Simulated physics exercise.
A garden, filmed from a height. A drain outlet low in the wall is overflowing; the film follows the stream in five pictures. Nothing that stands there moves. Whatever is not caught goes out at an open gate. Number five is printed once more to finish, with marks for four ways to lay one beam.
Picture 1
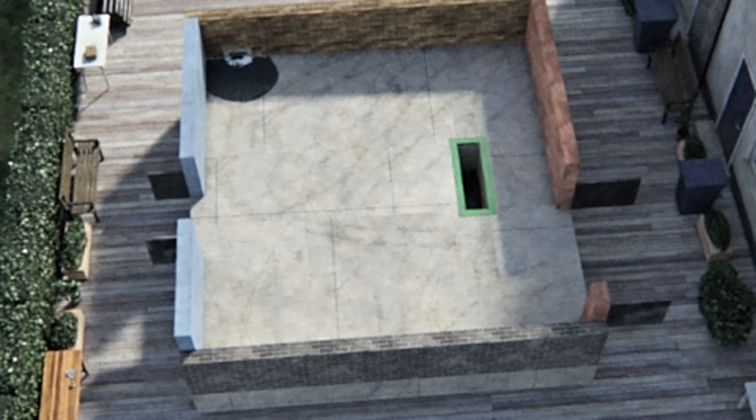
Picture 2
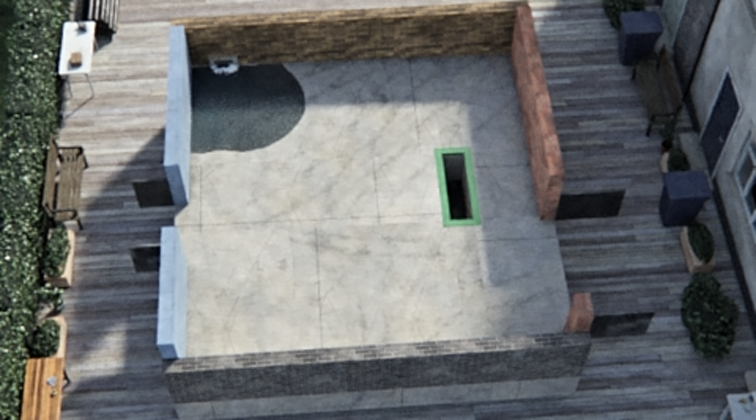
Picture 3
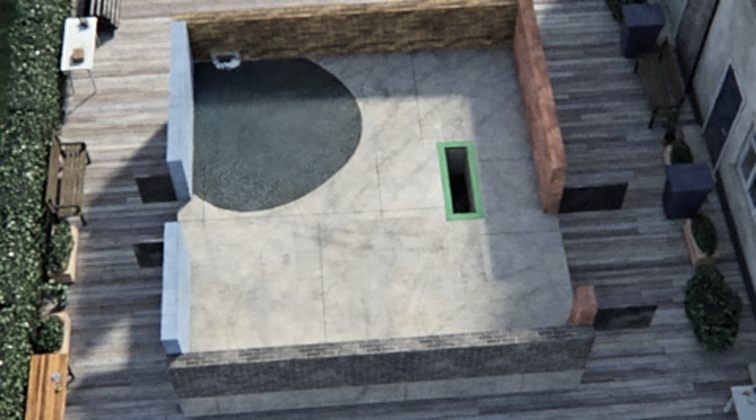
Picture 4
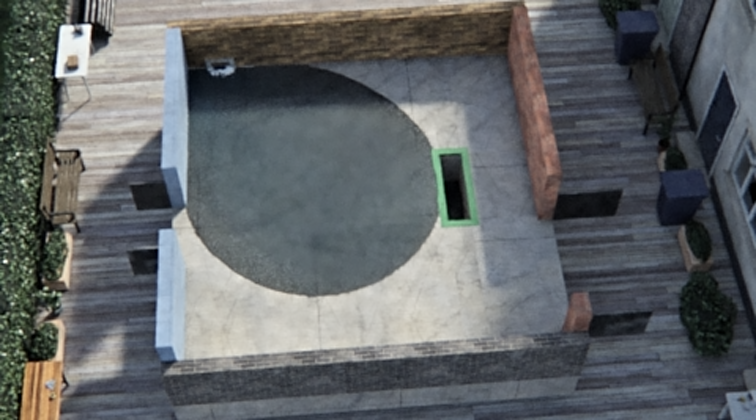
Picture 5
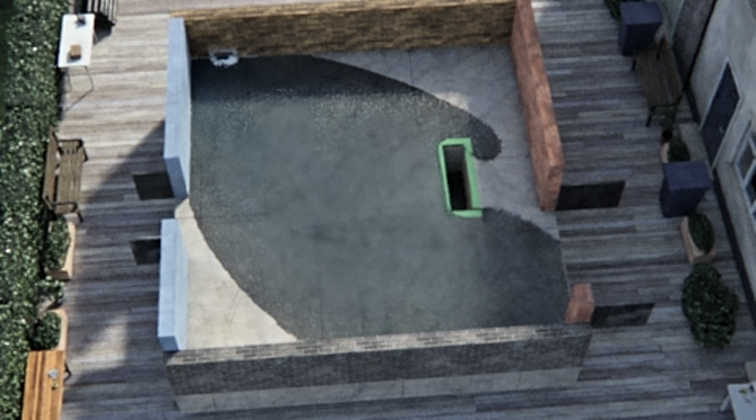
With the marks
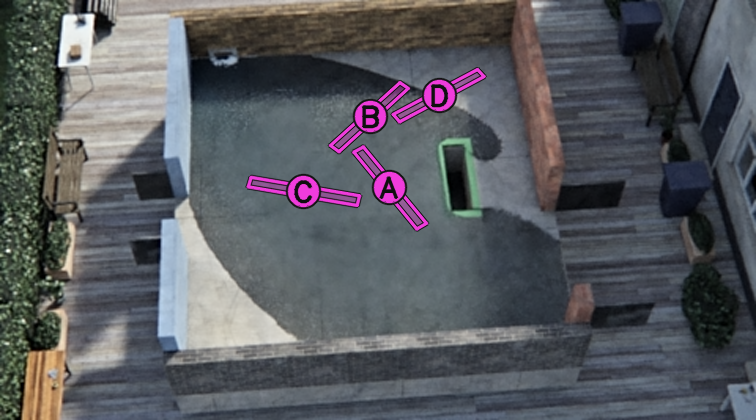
The clip opens on a high view of a walled courtyard, a small dark wet patch in its upper left corner. The patch spreads in a widening curve across the pale floor toward the green-edged pit, then surrounds much of the pit, enters it, and reaches the lower right wall.
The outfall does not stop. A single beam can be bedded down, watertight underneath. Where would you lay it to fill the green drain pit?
Use spot C.
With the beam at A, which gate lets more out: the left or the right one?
The right one.
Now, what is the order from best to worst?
C, D, A, B.
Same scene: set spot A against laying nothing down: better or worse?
Worse.
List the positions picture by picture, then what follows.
The first picture shows outfall at (238, 53); green drain pit at (473, 176); open gate at (567, 265); open gate at (204, 226); front seen at (220, 95), 3 % of the ground wet; green drain pit still dry.
The second picture shows front seen at (276, 137), 9 % of the ground wet; green drain pit still dry.
The third picture shows front seen at (309, 189), 22 % of the ground wet; green drain pit still dry.
The fourth picture shows front seen at (415, 250), 45 % of the ground wet; green drain pit still dry.
The fifth picture shows front seen at (560, 310), 70 % of the ground wet; green drain pit taking water.
On the marked copy, A from (358, 149) to (421, 226); B from (334, 148) to (404, 85); C from (249, 182) to (358, 200); D from (396, 118) to (480, 73).
With A, about 17 % of the stream goes into the green drain pit, about 83 % out by the gates.
With B, about 9 % of the stream goes into the green drain pit, about 91 % out by the gates.
With C, about 52 % of the stream goes into the green drain pit, about 48 % out by the gates.
With D, about 27 % of the stream goes into the green drain pit, about 73 % out by the gates.
